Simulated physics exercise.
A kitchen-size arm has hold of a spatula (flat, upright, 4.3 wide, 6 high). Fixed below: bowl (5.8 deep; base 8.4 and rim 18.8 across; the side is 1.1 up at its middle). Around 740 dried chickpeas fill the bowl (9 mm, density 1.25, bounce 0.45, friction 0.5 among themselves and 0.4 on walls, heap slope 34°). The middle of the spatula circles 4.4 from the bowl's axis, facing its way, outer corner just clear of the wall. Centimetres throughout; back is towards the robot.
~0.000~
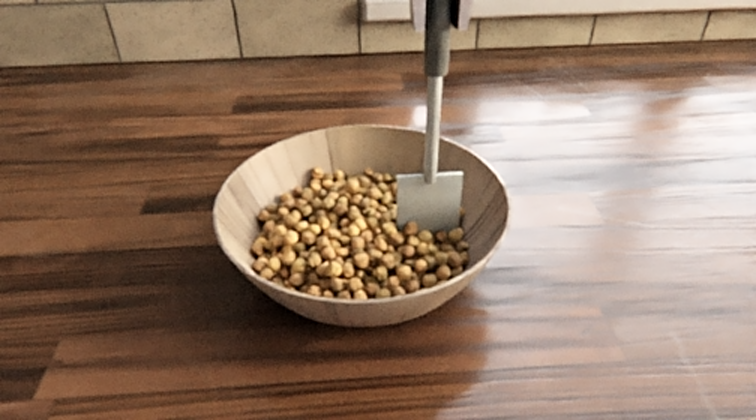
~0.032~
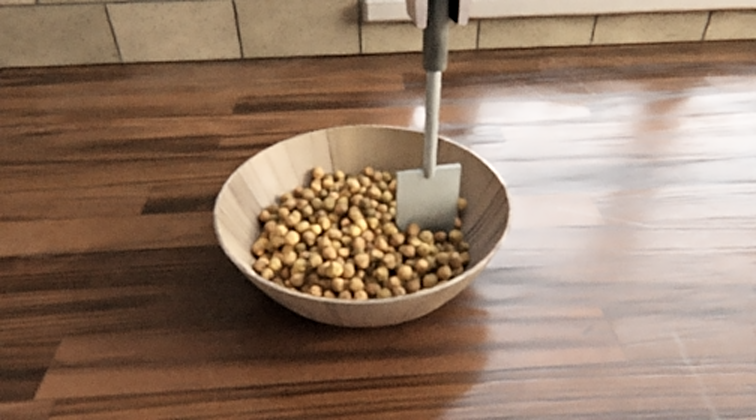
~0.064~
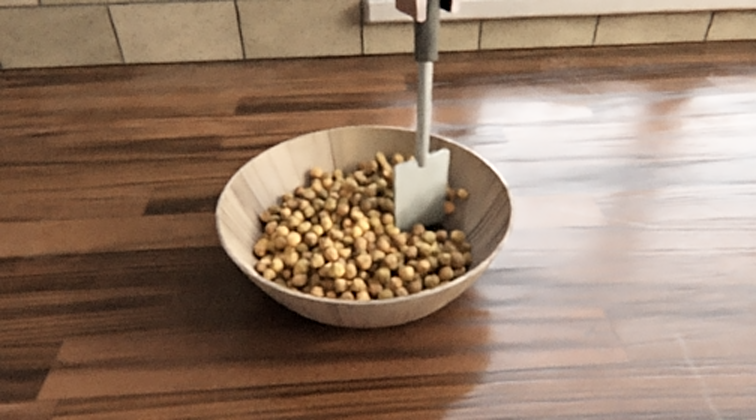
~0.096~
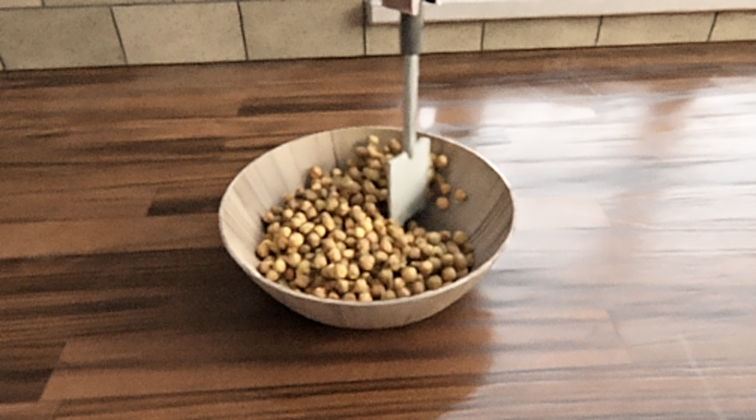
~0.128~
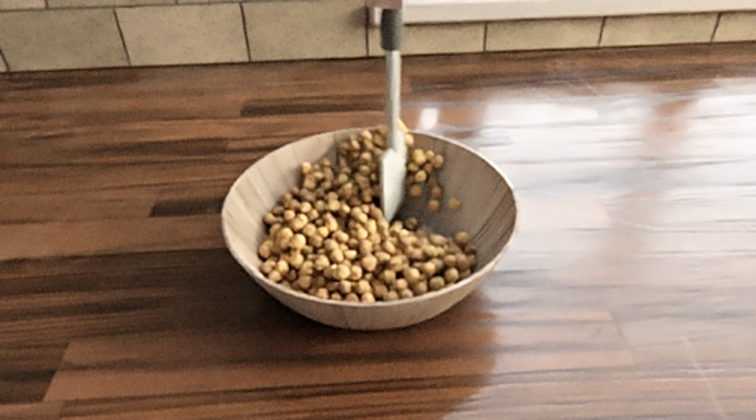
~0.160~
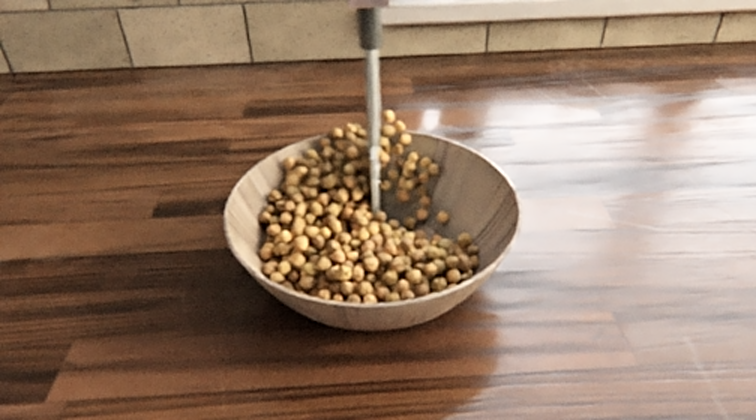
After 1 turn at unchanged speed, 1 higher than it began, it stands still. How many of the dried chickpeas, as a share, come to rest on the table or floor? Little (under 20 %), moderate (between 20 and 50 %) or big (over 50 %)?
A little share, under 20 %, ends on the table or floor.
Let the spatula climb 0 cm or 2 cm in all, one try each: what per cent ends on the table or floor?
Some 15 and 10 per cent.
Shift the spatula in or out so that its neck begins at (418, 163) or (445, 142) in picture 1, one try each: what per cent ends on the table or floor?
Some 5 and 15 per cent.
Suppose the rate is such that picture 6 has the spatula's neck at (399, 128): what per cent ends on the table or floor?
Some 5 per cent.
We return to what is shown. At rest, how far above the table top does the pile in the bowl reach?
Some 6.0 cm.
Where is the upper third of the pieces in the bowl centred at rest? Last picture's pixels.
Around (422, 206).
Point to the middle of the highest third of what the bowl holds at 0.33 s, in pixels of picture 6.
At about (289, 248).
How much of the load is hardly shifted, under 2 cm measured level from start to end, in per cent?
About 15 per cent.
After 0.33 s, 190° round, highest piece 8 above the table; 715 in the bowl, 9 on the table or floor, 16 in flight or on the tool.
After 0.50 s, 295° round, highest piece 8 above the table; 663 in the bowl, 60 on the table or floor, 17 in flight or on the tool.
After 0.79 s, 0° round, highest piece 6 above the table; 643 in the bowl, 97 on the table or floor.
After 1.49 s, 0° round, highest piece 6 above the table; 643 in the bowl, 97 on the table or floor.
At rest, 643 in the bowl, 97 on the table or floor. That is 13 % on the table or floor.
